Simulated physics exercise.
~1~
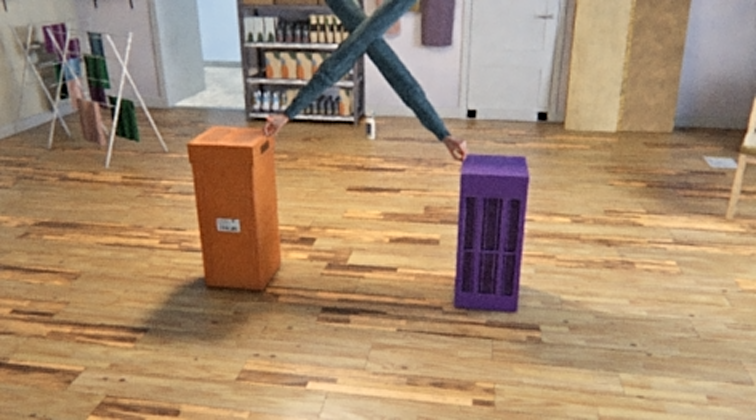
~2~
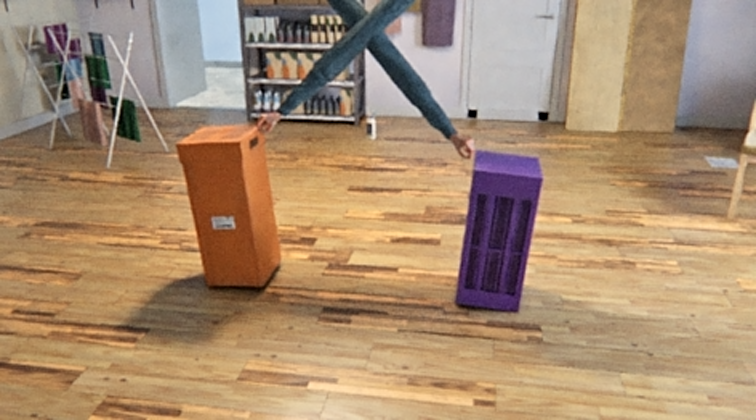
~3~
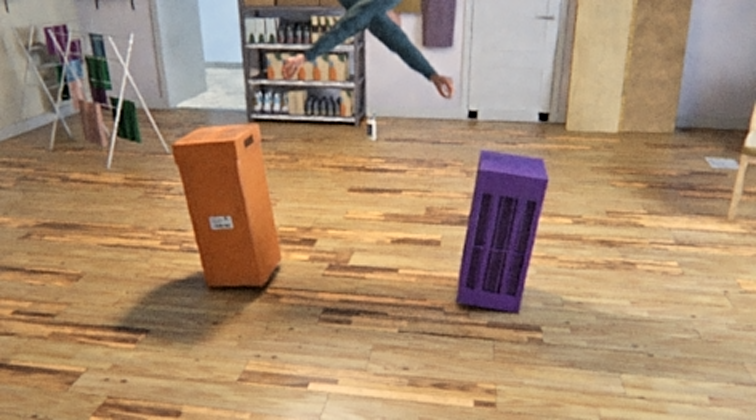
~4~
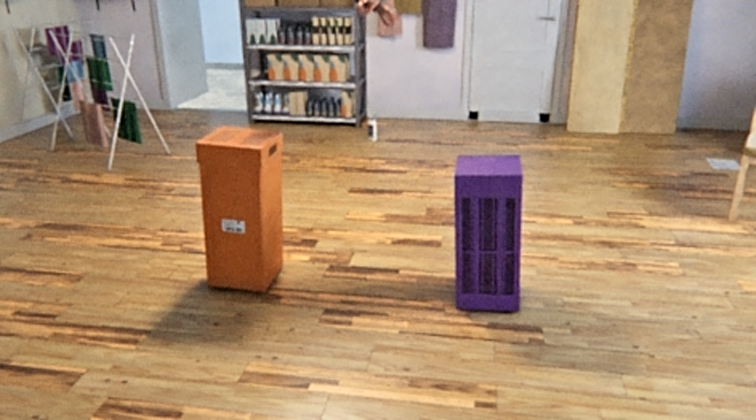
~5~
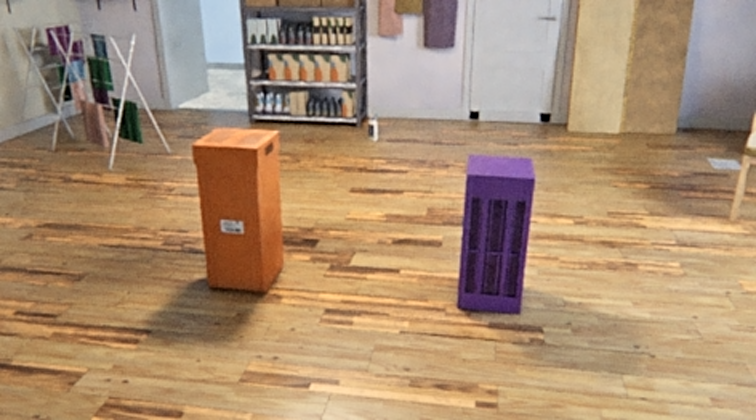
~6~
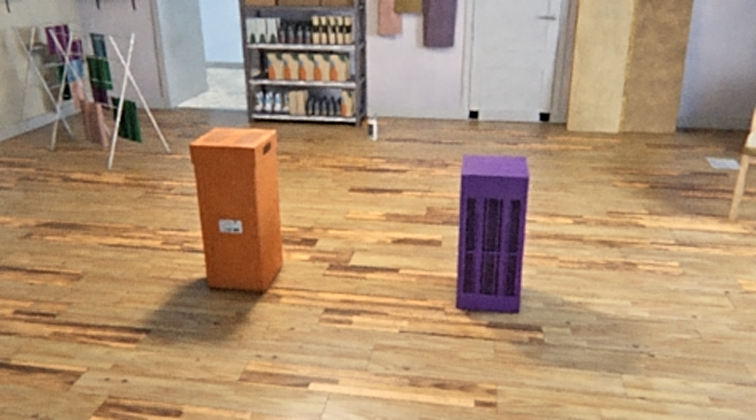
Studio with wood floor, crossed arms tilting an orange box and a purple box, then letting go as both rock back upright.
